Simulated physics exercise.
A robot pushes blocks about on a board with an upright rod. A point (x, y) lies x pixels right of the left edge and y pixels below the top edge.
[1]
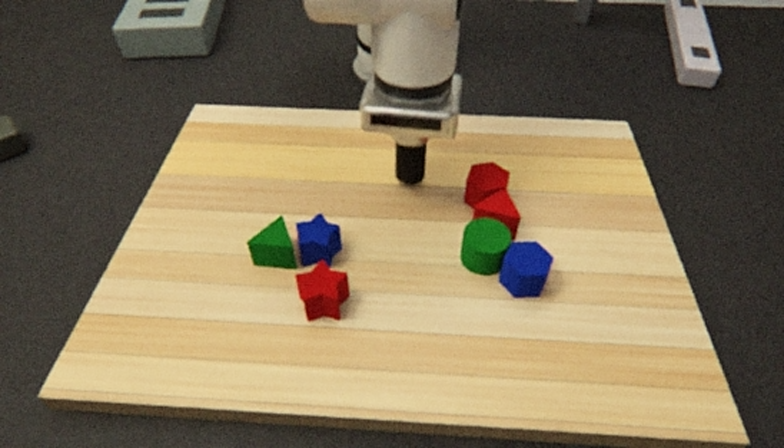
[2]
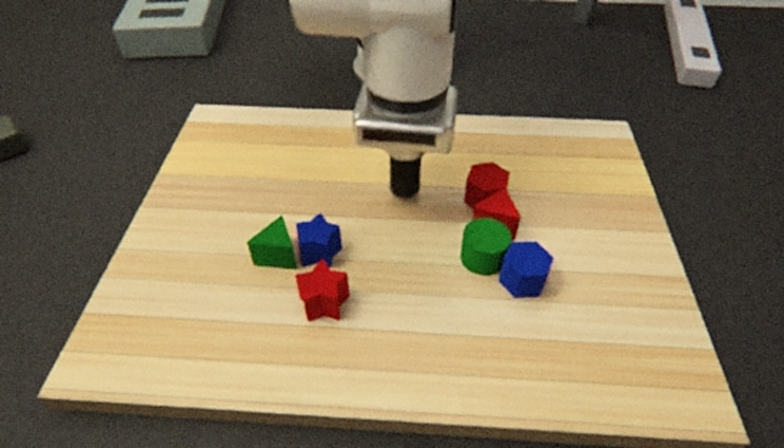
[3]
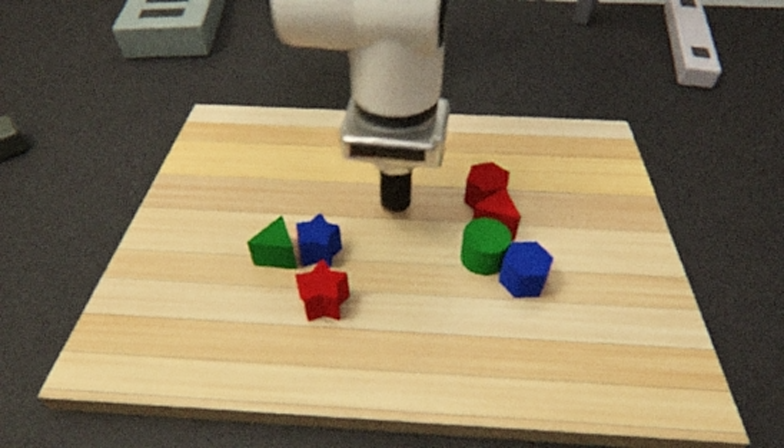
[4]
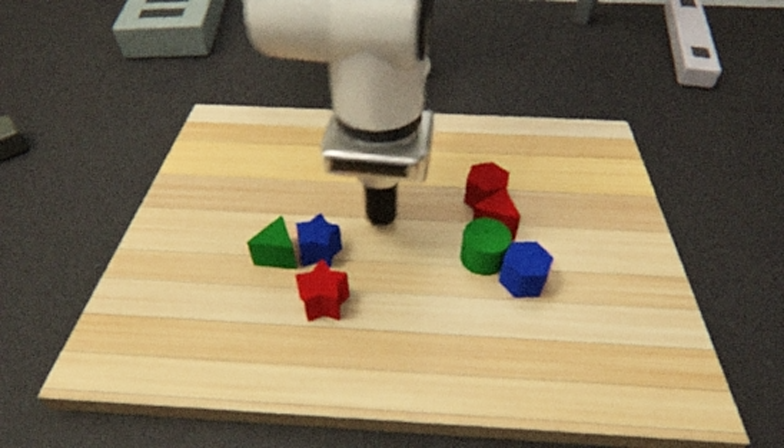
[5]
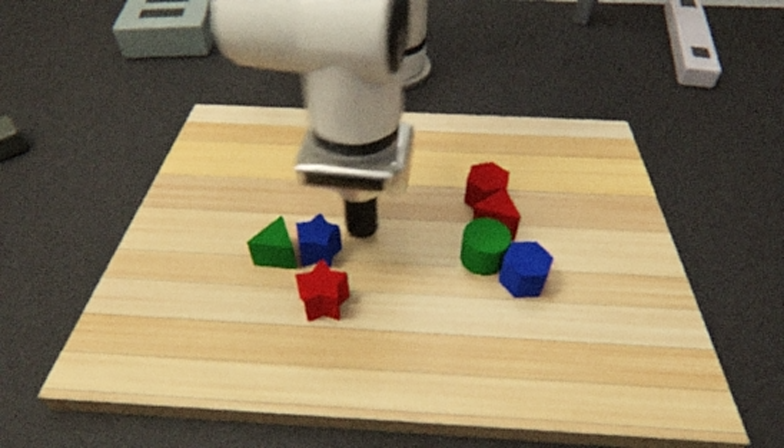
A robot arm moved its dark upright rod down and to the left across a wooden board, nearing the blue star, while the red, green and blue blocks all stayed still.
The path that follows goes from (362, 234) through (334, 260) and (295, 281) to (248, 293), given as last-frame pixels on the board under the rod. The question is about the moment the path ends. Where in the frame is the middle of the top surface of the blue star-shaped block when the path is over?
Most likely (214, 255).
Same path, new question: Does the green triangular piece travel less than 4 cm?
No
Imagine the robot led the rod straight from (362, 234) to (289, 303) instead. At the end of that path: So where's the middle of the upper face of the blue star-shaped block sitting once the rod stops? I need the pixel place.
Top centre: (258, 264).
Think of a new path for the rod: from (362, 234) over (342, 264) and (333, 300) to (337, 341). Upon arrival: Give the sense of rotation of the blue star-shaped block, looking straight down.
Viewed from above: Clockwise.
The first path, step by step. One third of the way, rod at (333, 254); green triangular piece at (262, 235), turned 35° clockwise; blue star-shaped block at (294, 244), turned 25° clockwise.
Two thirds of the way, rod at (292, 275); green triangular piece at (237, 235), turned 70° clockwise; blue star-shaped block at (251, 257), turned 60° clockwise; red star-shaped block at (320, 284).
At the end, rod at (246, 287); green triangular piece at (218, 229), turned 95° clockwise; blue star-shaped block at (214, 255), turned 85° clockwise; red star-shaped block at (320, 284).
